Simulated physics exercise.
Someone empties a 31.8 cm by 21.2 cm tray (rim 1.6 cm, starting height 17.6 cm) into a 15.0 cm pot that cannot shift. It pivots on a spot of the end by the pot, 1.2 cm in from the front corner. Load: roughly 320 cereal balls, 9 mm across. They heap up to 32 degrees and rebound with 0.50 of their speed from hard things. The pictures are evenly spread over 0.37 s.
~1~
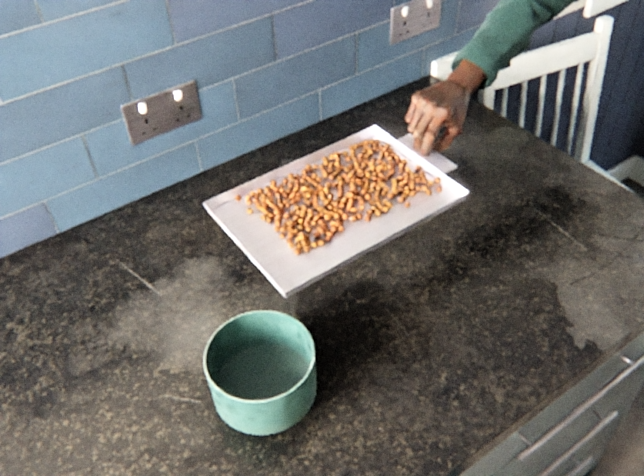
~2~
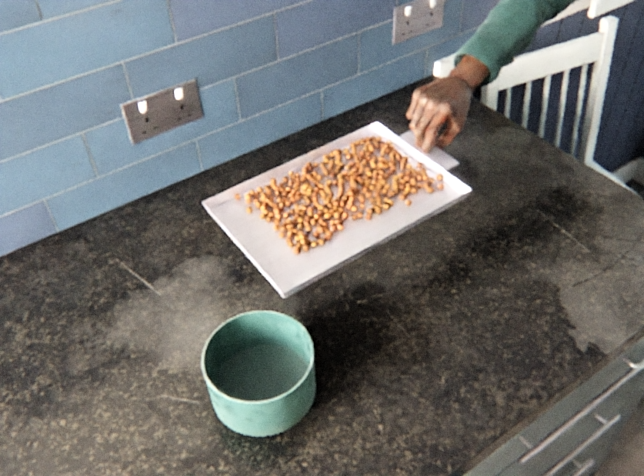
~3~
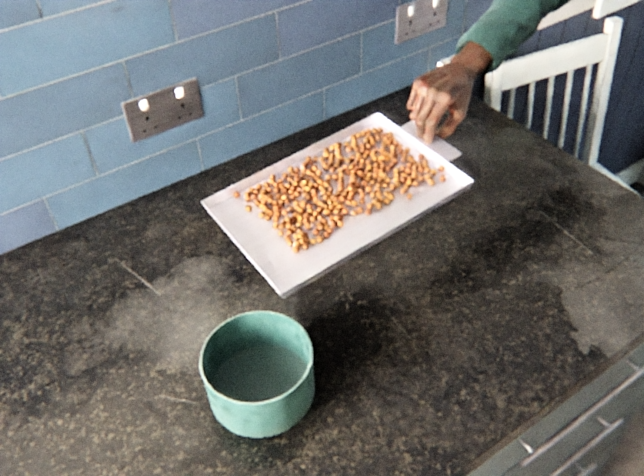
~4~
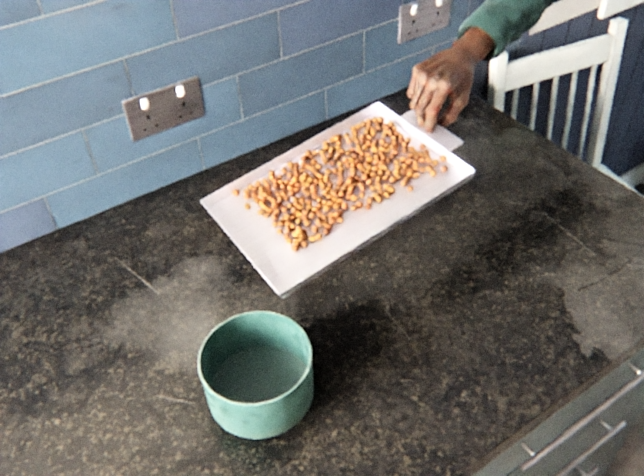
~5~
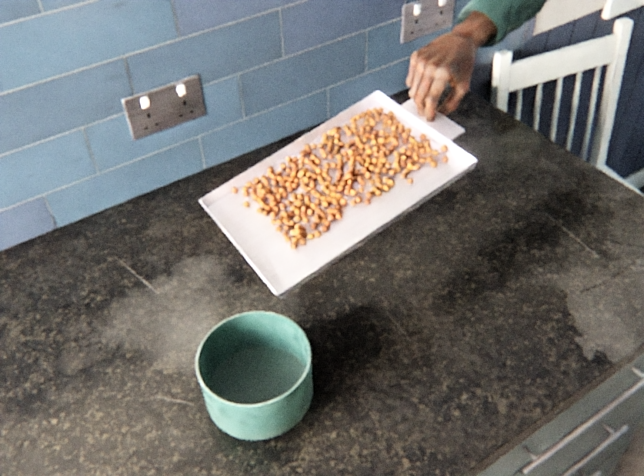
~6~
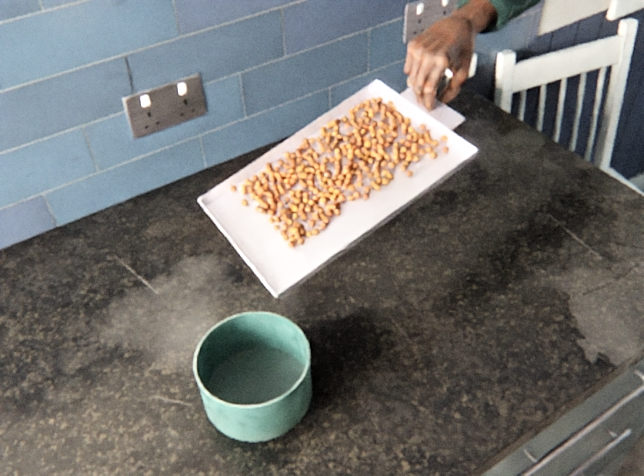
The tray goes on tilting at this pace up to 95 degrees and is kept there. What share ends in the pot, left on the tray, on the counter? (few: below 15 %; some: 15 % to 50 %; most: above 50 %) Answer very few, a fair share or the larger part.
Pot: A fair share, tray: Very few, counter: The larger part.
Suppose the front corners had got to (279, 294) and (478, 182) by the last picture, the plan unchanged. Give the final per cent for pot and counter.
Pot 20, counter 80.
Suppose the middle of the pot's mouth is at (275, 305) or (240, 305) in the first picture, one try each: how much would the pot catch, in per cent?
Some 20 and 55 per cent.
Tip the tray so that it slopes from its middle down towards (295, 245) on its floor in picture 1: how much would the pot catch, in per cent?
Some 85 per cent.
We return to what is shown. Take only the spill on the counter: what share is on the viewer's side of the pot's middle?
About 0 per cent.
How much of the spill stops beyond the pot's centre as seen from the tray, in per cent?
Roughly 80 per cent.
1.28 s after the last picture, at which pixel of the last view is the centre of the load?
Near (233, 217).
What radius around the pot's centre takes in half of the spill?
Some 18 cm.
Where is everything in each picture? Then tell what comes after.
In the first frame, tray tilt 0 degrees, front corners at (285, 289) and (465, 192); middle of the pieces at (341, 192); pot at (259, 353).
In the second frame, tray tilt 1 degrees, front corners at (284, 290) and (467, 189); middle of the pieces at (342, 190).
In the third frame, tray tilt 4 degrees, front corners at (282, 290) and (469, 180), lowest corner left front; middle of the pieces at (341, 184).
In the fourth frame, tray tilt 8 degrees, front corners at (280, 291) and (471, 170), lowest corner left front; middle of the pieces at (341, 178).
In the fifth frame, tray tilt 11 degrees, front corners at (278, 291) and (473, 160), lowest corner left front; middle of the pieces at (340, 173).
In the sixth frame, tray tilt 15 degrees, front corners at (276, 292) and (473, 150), lowest corner left front; middle of the pieces at (339, 167); pot at (252, 356).
Then, 0.77 s after the last picture, tilt 52 degrees; the tray holds 95 %, the pot 0 %.
Then, 1.28 s after the last picture, tilt 77 degrees; the tray holds 90 %, the pot 5 %.
Then, 1.86 s after the last picture, tilt 95 degrees; the tray holds 10 %, the pot 20 %.
In the end, pot 30 %, tray 0 %, counter 75 %.
